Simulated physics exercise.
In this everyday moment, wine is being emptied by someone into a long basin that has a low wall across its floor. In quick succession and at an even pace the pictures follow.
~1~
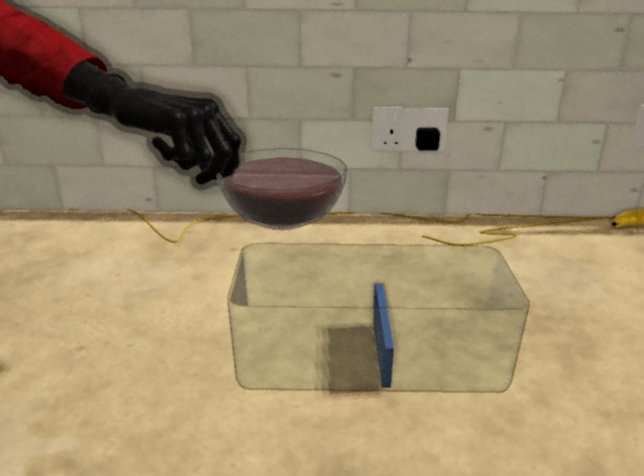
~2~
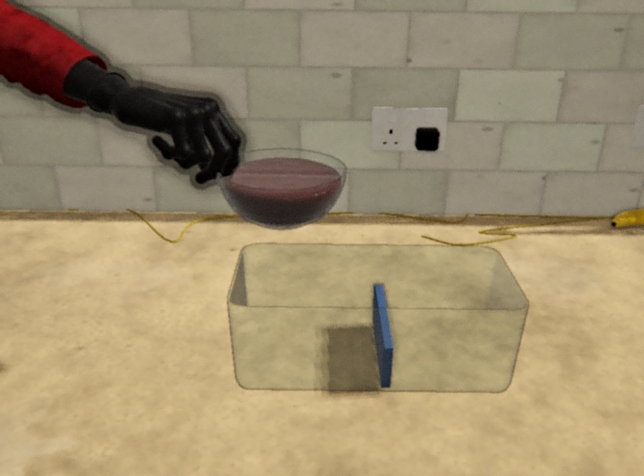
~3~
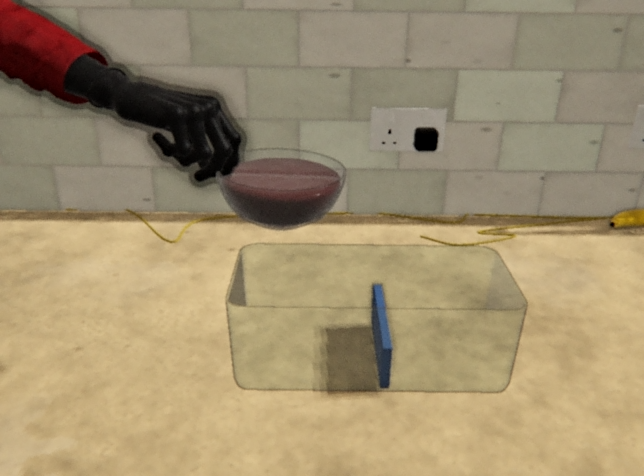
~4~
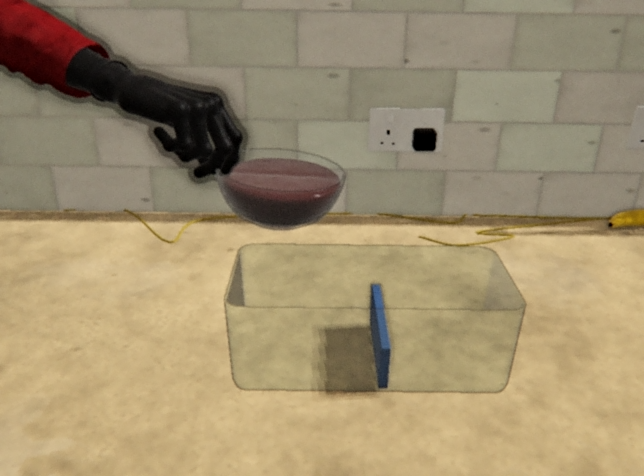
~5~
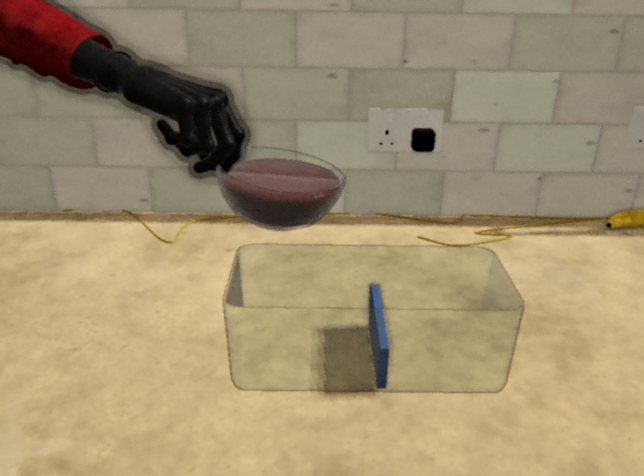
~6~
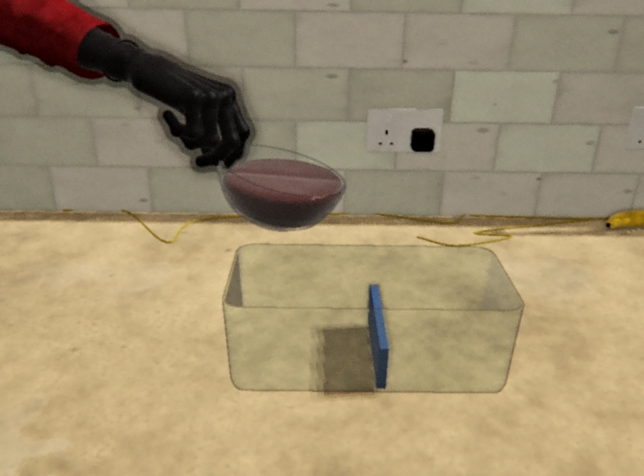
A black-gloved hand in a red sleeve tilts a clear glass bowl of dark red wine gradually to the right, its wrist rising slightly. The bowl hangs above a long transparent basin with a low blue wall across its floor, on a mottled beige countertop. Seen from the front, pale tiles, a socket and yellow cord sit behind, while the view drifts very slightly.
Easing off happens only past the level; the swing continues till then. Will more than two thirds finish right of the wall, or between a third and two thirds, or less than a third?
Right of the wall there will be between a third and two thirds.
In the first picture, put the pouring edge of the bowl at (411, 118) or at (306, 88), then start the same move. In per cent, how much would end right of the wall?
Roughly 95 per cent, then roughly 15 per cent.
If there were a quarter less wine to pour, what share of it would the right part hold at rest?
About 30 parts in a hundred, give or take.
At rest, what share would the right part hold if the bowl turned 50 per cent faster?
Near 30 in a hundred.
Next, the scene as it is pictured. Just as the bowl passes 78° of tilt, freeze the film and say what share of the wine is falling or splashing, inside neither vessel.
It comes to 35 per cent or so.
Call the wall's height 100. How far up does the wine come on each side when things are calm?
I'd put the left at about 20 and the right at about 20.
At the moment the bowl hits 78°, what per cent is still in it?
Some 25 per cent has not yet come out.
A moment on, the bowl is tipped on its side and 23 per cent is still to pour, 13 is left of the wall and 30 right of it.
Next, the bowl is tipped right over and 0 per cent is still to pour, 53 is left of the wall and 46 right of it.
Then the bowl is tipped right over and 0 per cent is still to pour, 53 is left of the wall and 46 right of it.
Later the bowl is tipped right over and 0 per cent is still to pour, 53 is left of the wall and 46 right of it.
In the end 53 per cent lies left of the wall, 46 right of it and 1 outside.
